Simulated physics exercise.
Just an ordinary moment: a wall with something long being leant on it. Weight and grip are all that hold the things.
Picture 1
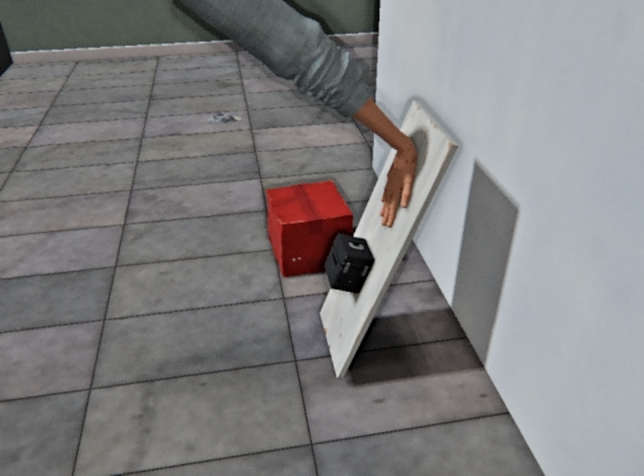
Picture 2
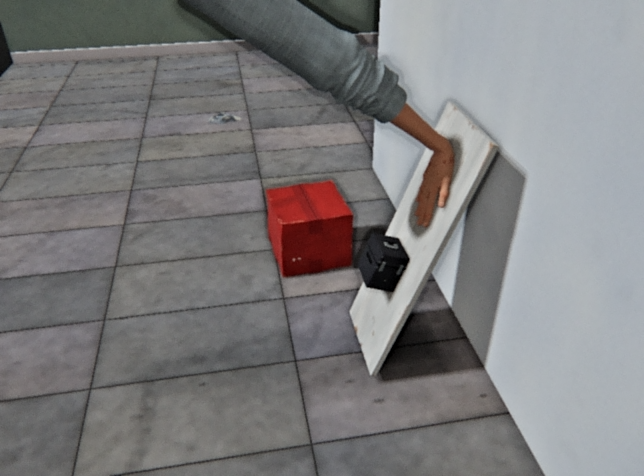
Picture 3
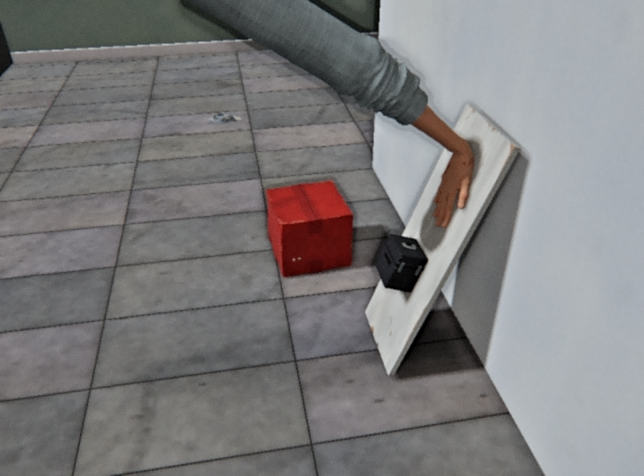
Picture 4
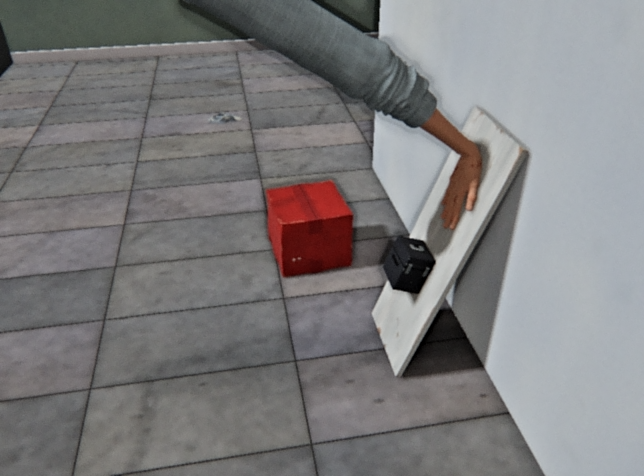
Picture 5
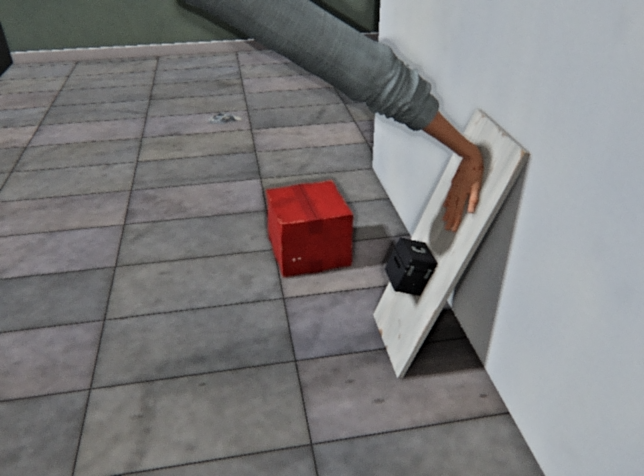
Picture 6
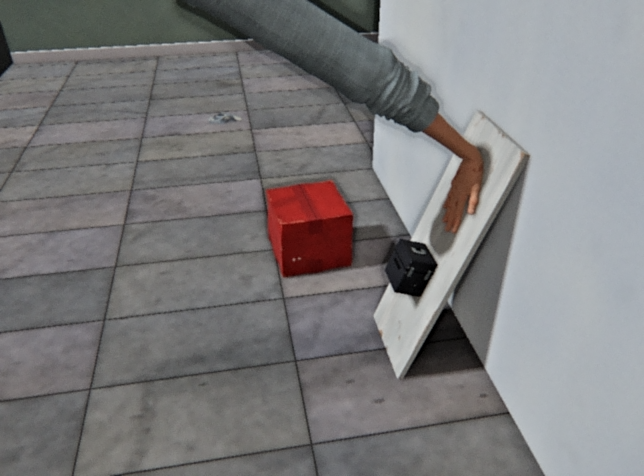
On a tiled floor, a hand moving a white board with a small black box rightward against a wall, beside a still red box.
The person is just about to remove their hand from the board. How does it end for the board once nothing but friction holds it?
The board stays put.
Then, 0.40 s on from there, no change.
Then, 0.90 s on from there, white board resting near (438, 250).
In the end, both unmoved. At the end, from the last picture's camera, white board near (438, 250). The board stays up.
